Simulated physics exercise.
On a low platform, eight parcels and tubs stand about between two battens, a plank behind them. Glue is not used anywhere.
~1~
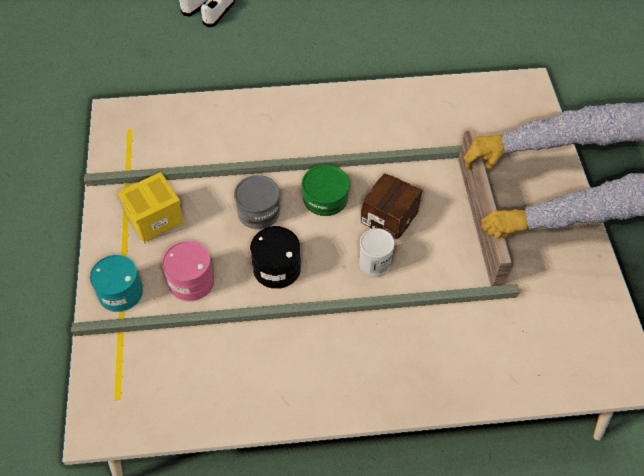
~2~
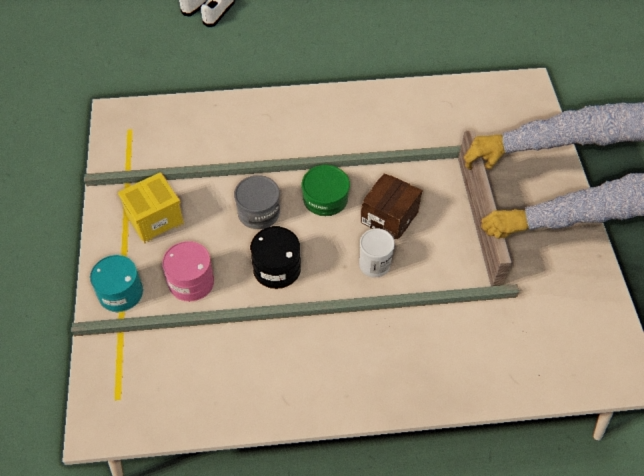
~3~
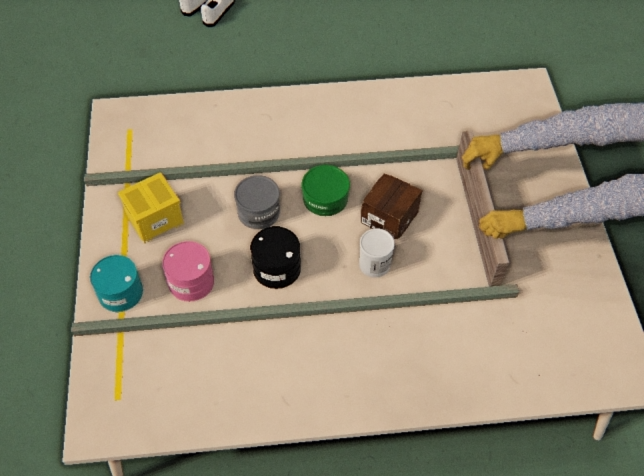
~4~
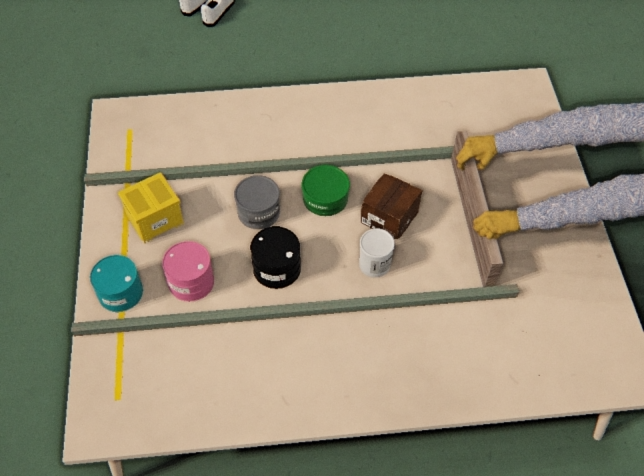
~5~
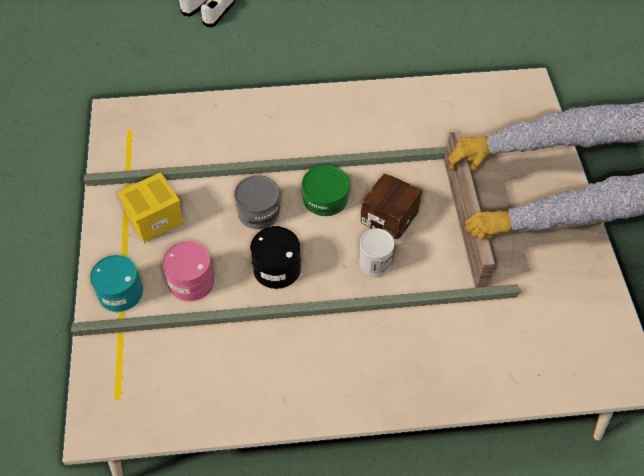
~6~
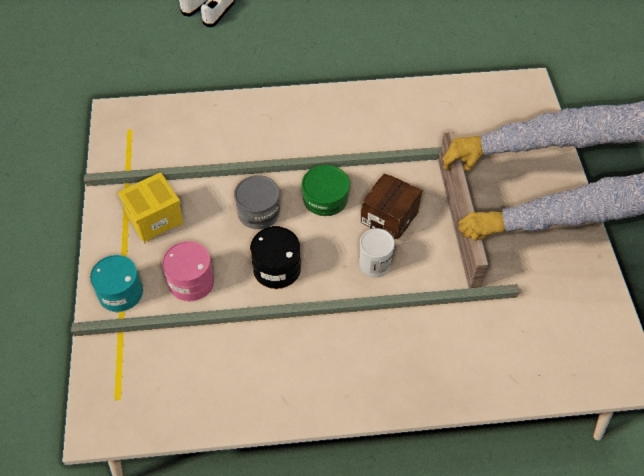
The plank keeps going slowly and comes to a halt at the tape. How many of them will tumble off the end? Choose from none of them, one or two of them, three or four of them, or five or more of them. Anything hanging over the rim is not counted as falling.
Five or more of them do.
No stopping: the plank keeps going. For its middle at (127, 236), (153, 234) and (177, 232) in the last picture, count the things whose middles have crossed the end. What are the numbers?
Respectively, 5, 3 and 3.
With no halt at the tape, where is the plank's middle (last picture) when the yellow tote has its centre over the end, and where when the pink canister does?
With the yellow tote it sits around (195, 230), with the pink canister around (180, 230).
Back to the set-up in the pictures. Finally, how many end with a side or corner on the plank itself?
That makes 3.
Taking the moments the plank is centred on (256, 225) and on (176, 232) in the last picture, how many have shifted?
At the first place 8, at the second 8.
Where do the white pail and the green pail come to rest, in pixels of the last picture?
The white pail at (103, 277), the green pail at (101, 197).
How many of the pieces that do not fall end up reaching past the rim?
2 in all.
Early on, none off yet; turquoise canister at rest near (117, 284); yellow tote at rest near (152, 208); pink canister at rest near (189, 271).
Finally, the number that fall off is five or more; lost, black canister, grey pail, pink canister, yellow tote and turquoise canister.
